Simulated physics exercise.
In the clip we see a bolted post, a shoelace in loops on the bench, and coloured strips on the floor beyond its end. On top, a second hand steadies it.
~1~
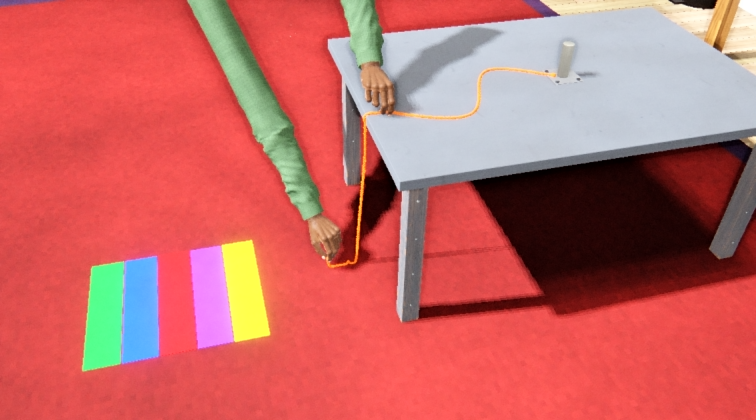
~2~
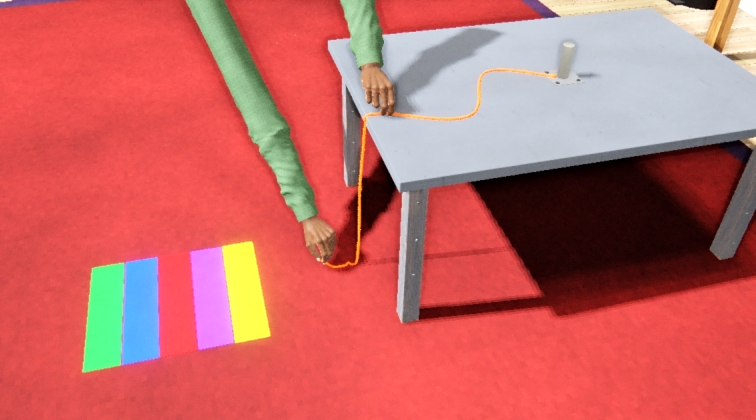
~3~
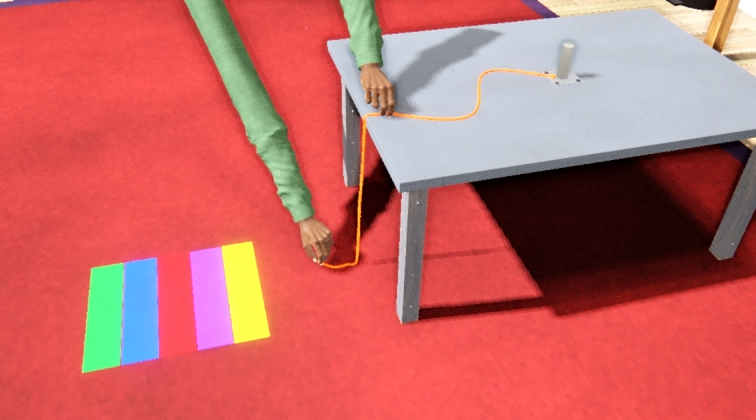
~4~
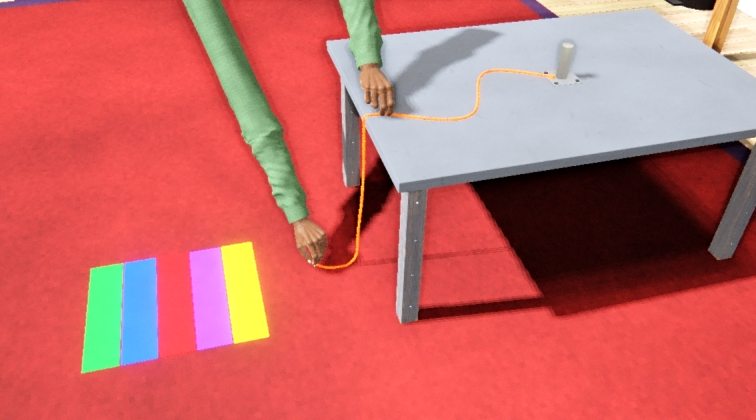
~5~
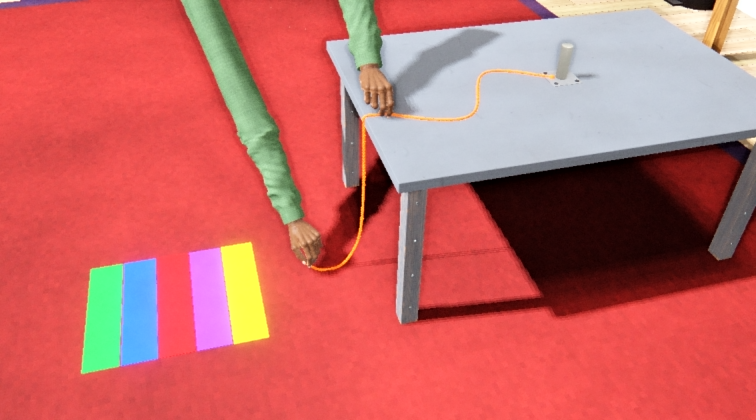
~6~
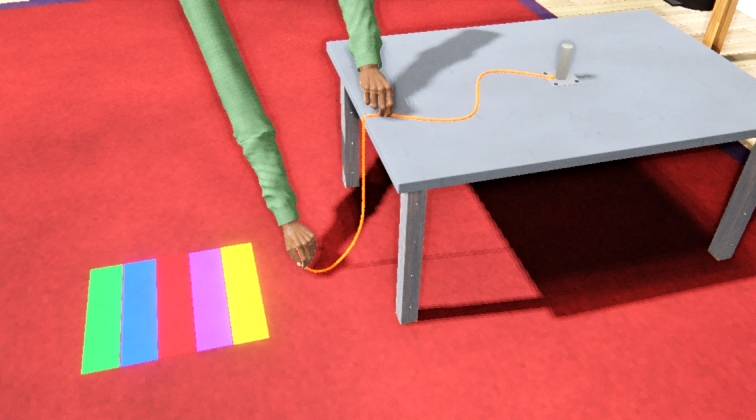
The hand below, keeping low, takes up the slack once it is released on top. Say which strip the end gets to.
It gets to the blue strip.
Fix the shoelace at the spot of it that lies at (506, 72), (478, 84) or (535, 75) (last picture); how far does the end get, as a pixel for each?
(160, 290), (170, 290), (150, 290).
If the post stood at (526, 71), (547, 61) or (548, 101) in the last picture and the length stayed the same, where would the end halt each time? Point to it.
Near (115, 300), (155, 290) and (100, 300).
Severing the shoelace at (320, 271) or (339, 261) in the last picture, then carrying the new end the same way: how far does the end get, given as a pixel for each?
Pixel positions, in order: (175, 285), (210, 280).
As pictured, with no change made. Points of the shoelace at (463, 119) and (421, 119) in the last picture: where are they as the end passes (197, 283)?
At (399, 109), then (363, 123).
Soon after, end near (197, 283); over purple.
After that, end near (164, 289); over red.
At the stop, end near (143, 293); over blue. The blue one.
